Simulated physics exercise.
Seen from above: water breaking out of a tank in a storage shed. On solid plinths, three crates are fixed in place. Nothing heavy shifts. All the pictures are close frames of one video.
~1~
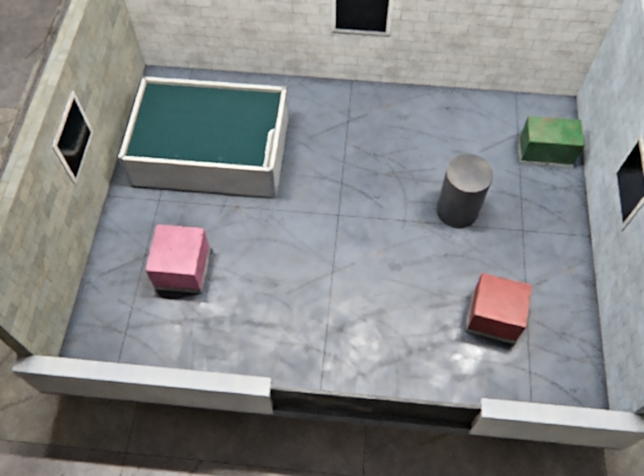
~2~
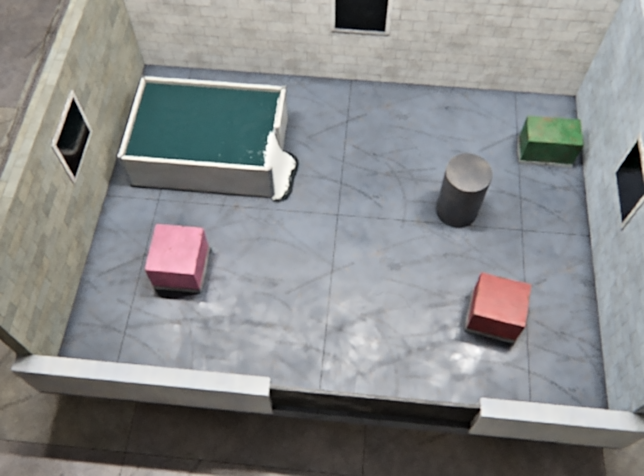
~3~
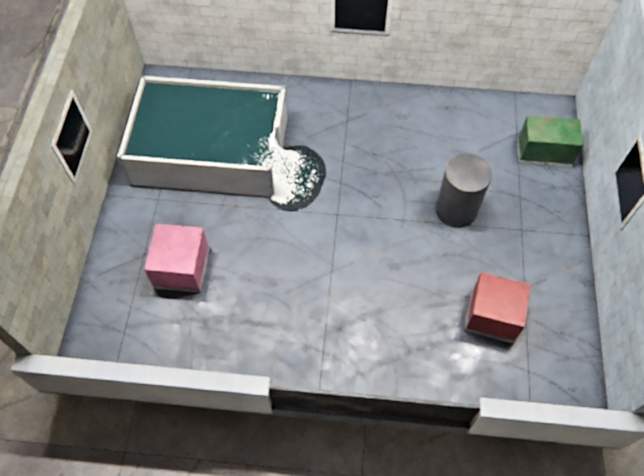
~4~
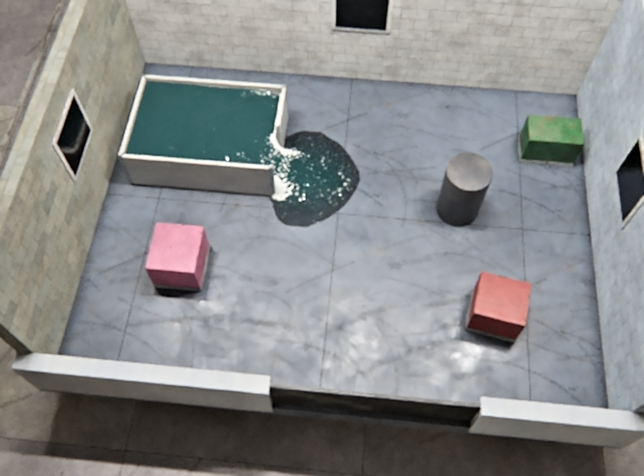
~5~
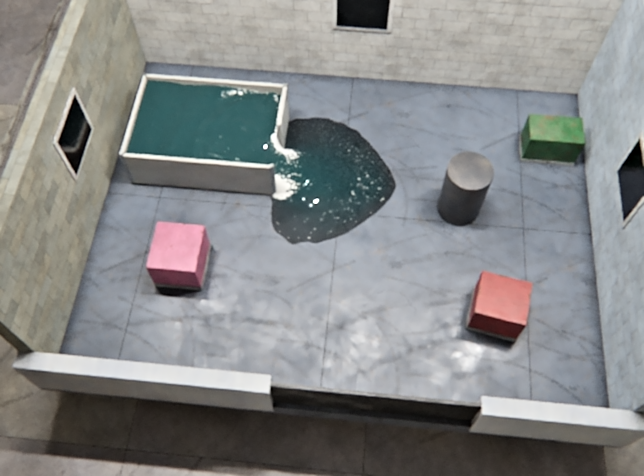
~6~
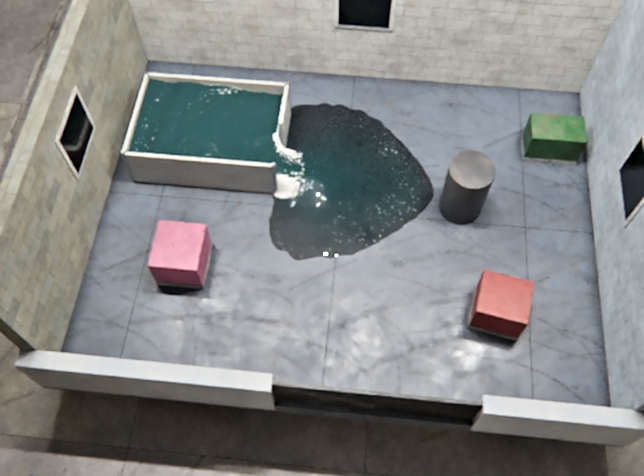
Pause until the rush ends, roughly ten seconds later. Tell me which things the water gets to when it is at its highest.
In the end the green crate is exposed; the pink crate is protected; the red crate is exposed.
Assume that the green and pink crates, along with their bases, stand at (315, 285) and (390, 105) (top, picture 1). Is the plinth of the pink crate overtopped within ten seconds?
As for the pink crate, it gets flooded.
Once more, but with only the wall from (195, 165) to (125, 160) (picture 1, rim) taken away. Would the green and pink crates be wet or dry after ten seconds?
Result - green crate gets flooded, pink crate gets flooded.
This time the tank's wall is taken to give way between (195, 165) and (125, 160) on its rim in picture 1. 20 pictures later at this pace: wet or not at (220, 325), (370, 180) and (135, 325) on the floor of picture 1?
Soaked / soaked / soaked.
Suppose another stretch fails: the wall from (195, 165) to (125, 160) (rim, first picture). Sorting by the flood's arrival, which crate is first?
The pink-painted one comes first.
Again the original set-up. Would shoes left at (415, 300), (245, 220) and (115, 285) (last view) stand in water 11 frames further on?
Point one sodden, point two left clear, point three left clear.
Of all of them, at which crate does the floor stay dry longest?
Note: The pink-painted one.
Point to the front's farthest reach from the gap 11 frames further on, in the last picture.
Somewhere near (600, 337).
A moment on, water covers 30 % of the floor; the green crate water round its plinth, the pink crate not reached, the red crate water round its plinth.
Next, water covers 45 % of the floor; the green crate water round its plinth, the pink crate not reached, the red crate water round its plinth.
Then, water covers 55 % of the floor; the green crate water round its plinth, the pink crate not reached, the red crate water round its plinth.
Later, water covers 65 % of the floor; the green crate water round its plinth, the pink crate not reached, the red crate water round its plinth.
In the end, water covers 90 % of the floor; the green crate was topped, the pink crate stayed above the water, the red crate was topped.
